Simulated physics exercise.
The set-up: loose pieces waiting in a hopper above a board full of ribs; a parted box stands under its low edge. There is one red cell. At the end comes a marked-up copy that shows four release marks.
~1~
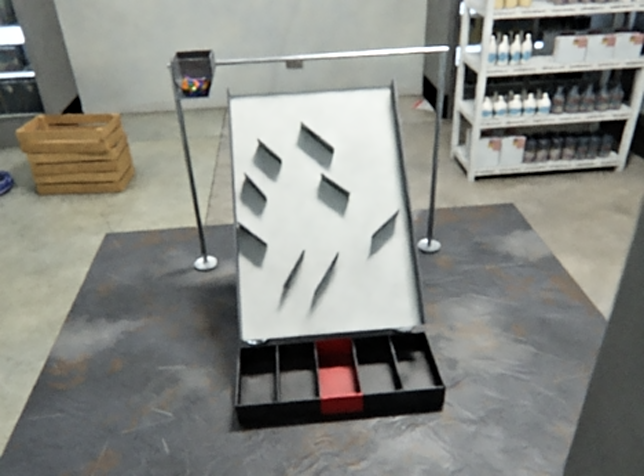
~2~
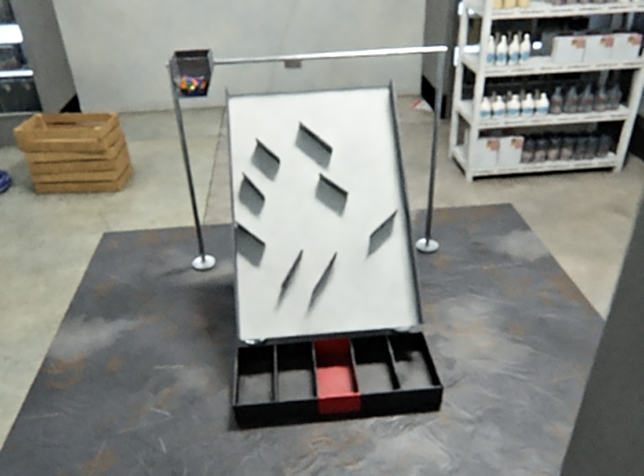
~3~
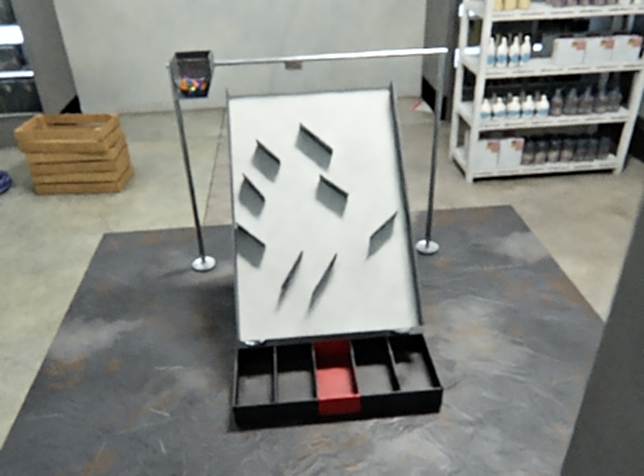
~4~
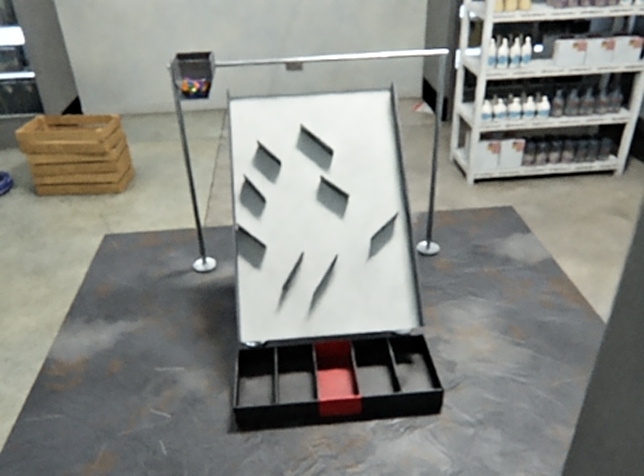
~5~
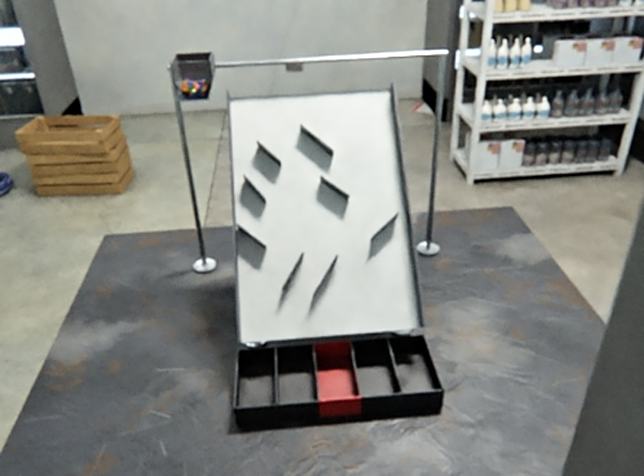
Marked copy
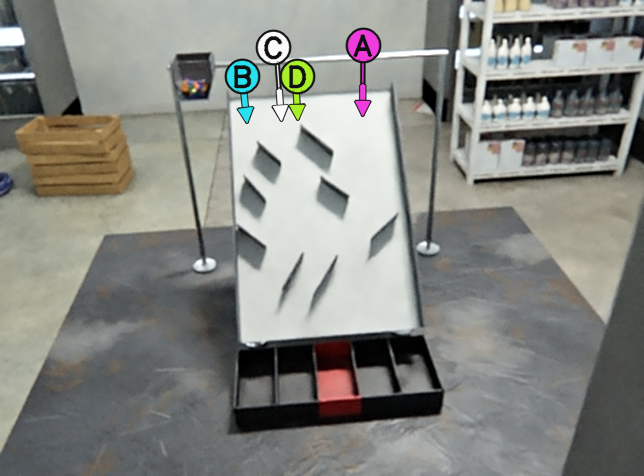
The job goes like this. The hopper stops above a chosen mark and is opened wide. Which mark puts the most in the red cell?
Mark A does it best.
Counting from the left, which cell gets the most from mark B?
The first from the left.
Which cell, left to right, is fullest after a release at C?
The second.
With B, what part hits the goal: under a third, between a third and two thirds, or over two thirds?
Mark B gives under a third.
On the marked copy, mark A meets the board at (362, 110); mark B meets the board at (246, 117); mark C meets the board at (281, 115); mark D meets the board at (297, 114).
With A, roughly a quarter in the red cell, roughly two thirds in other cells, about a tenth held on the board.
With B, not one piece in the red cell, almost all in other cells, about a tenth held on the board.
With C, not one piece in the red cell, almost all in other cells, just a few outside the box.
With D, about a tenth in the red cell, almost all in other cells.
